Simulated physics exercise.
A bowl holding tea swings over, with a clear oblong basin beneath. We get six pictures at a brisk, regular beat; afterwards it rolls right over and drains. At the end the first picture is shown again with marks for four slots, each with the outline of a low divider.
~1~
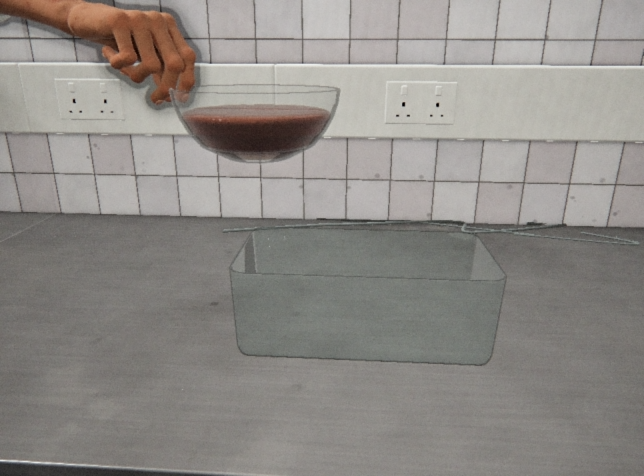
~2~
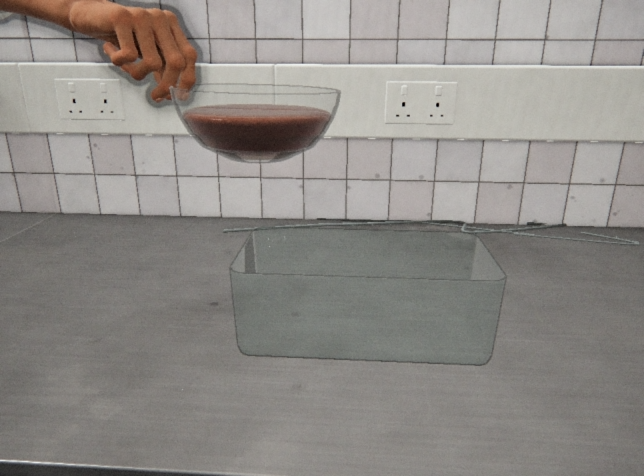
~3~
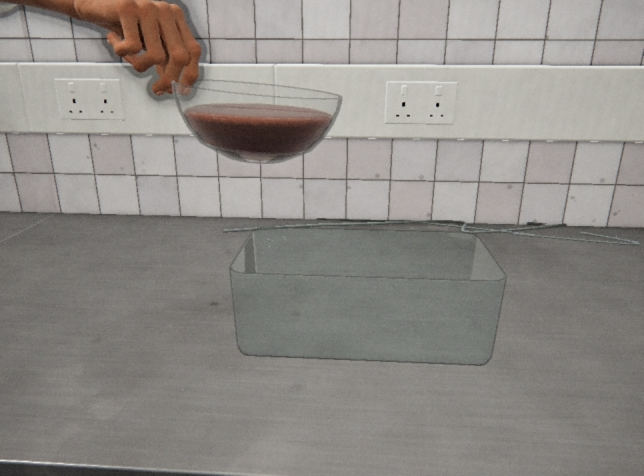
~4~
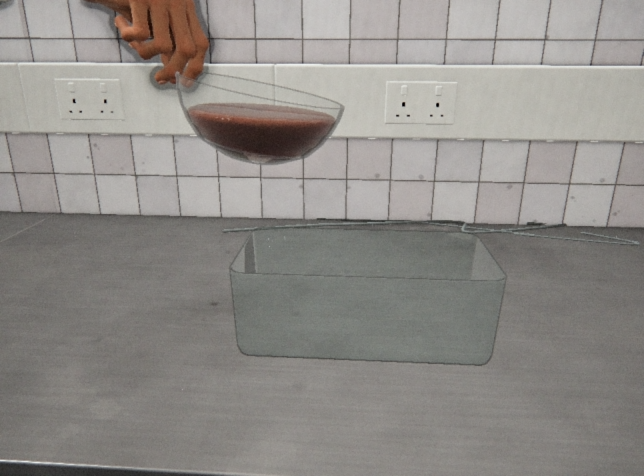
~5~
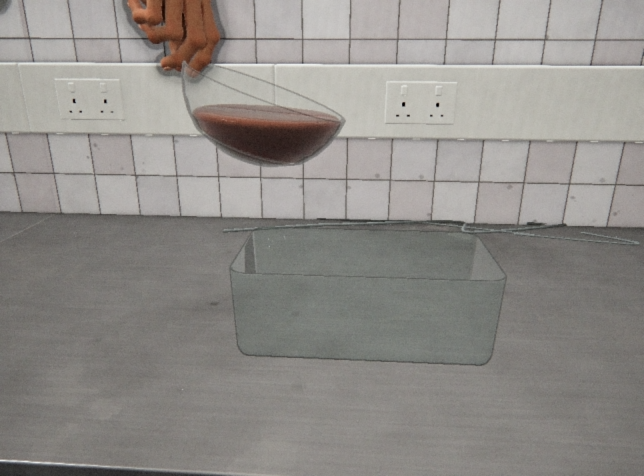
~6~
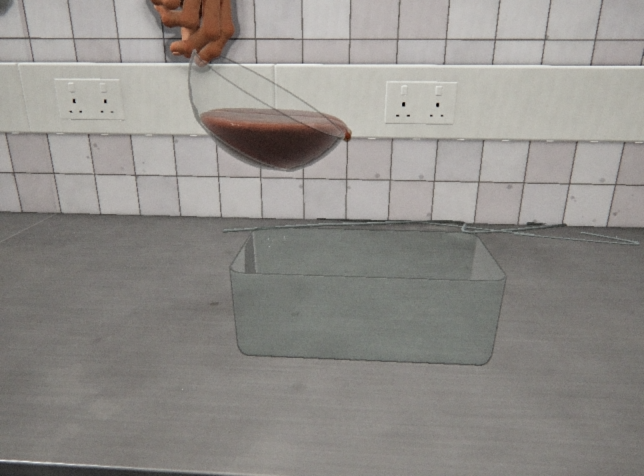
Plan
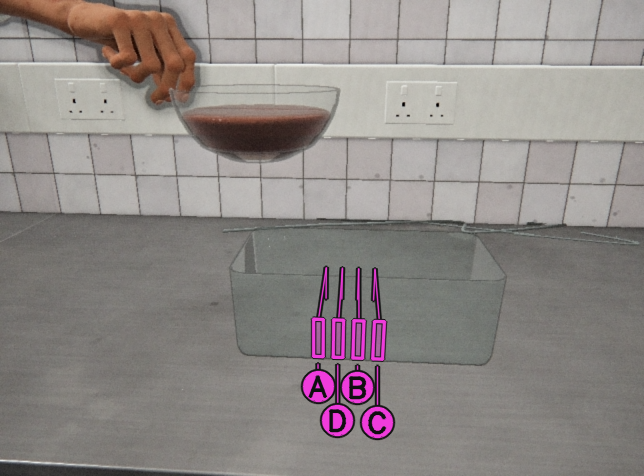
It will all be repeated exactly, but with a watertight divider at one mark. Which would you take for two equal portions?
The best position is C.
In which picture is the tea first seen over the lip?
Picture 6.
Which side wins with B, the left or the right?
More ends on the right.
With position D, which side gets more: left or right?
The right side.
On the marked copy, A at (318, 364); B at (357, 365); C at (377, 366); D at (337, 364).
With A, about 7 % ends left of the wall and 92 % right of it.
With B, about 30 % ends left of the wall and 69 % right of it.
With C, about 50 % ends left of the wall and 49 % right of it.
With D, about 17 % ends left of the wall and 83 % right of it.
